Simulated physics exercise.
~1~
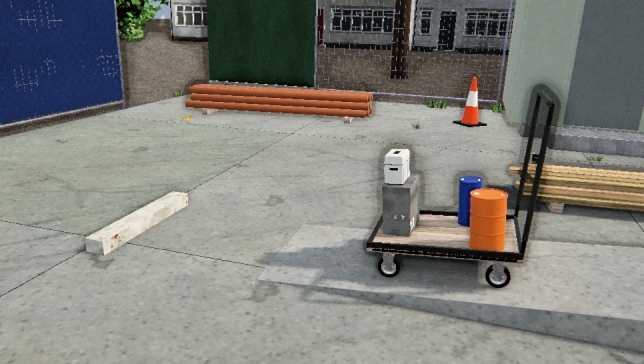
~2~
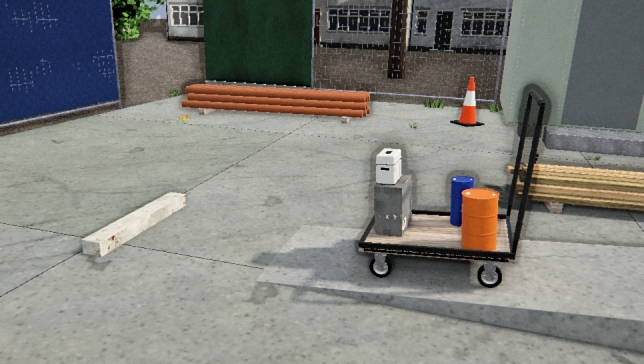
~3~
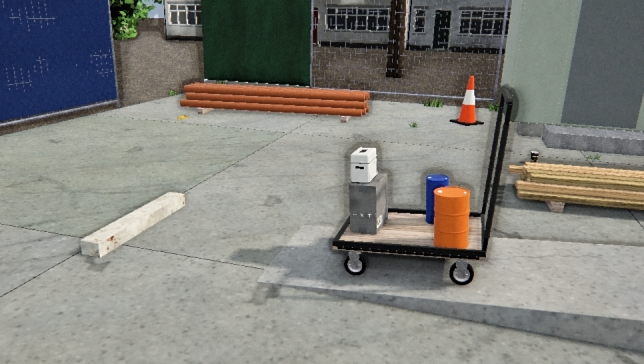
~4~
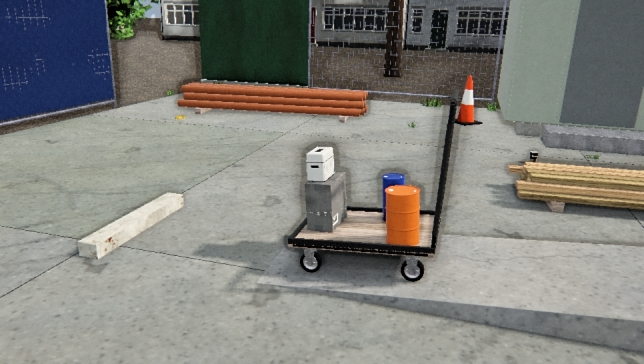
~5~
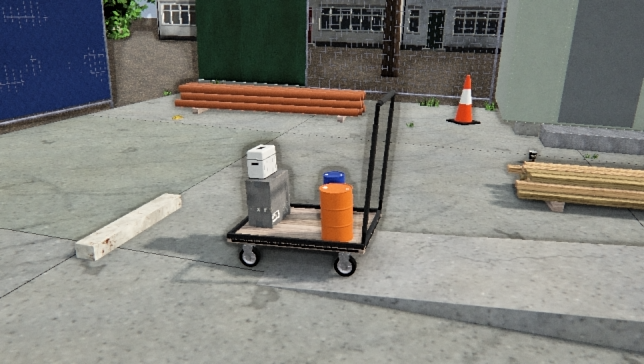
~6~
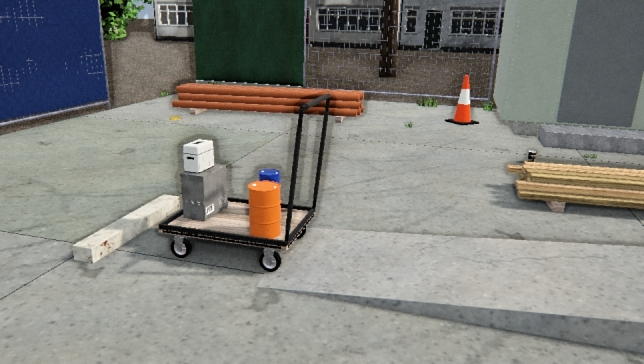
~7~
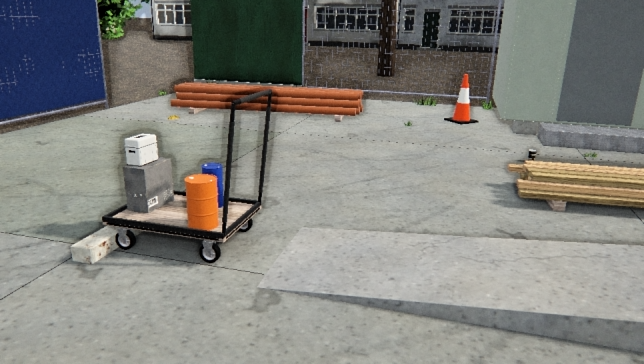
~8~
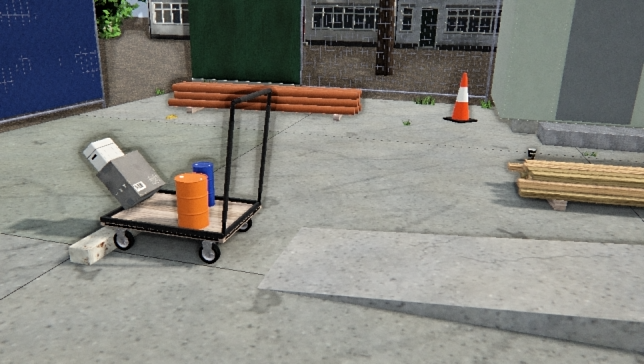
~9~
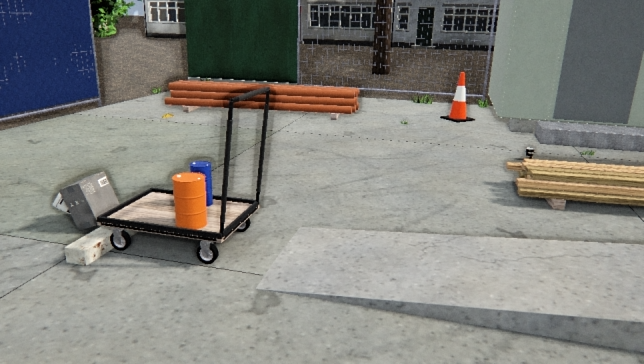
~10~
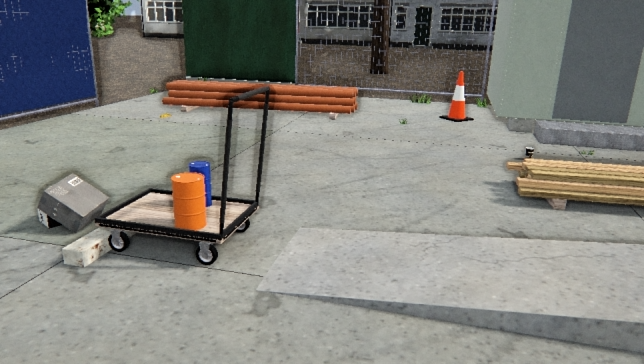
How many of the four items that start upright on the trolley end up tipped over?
Two of them end up tipped over, the grey box and the white toolbox.
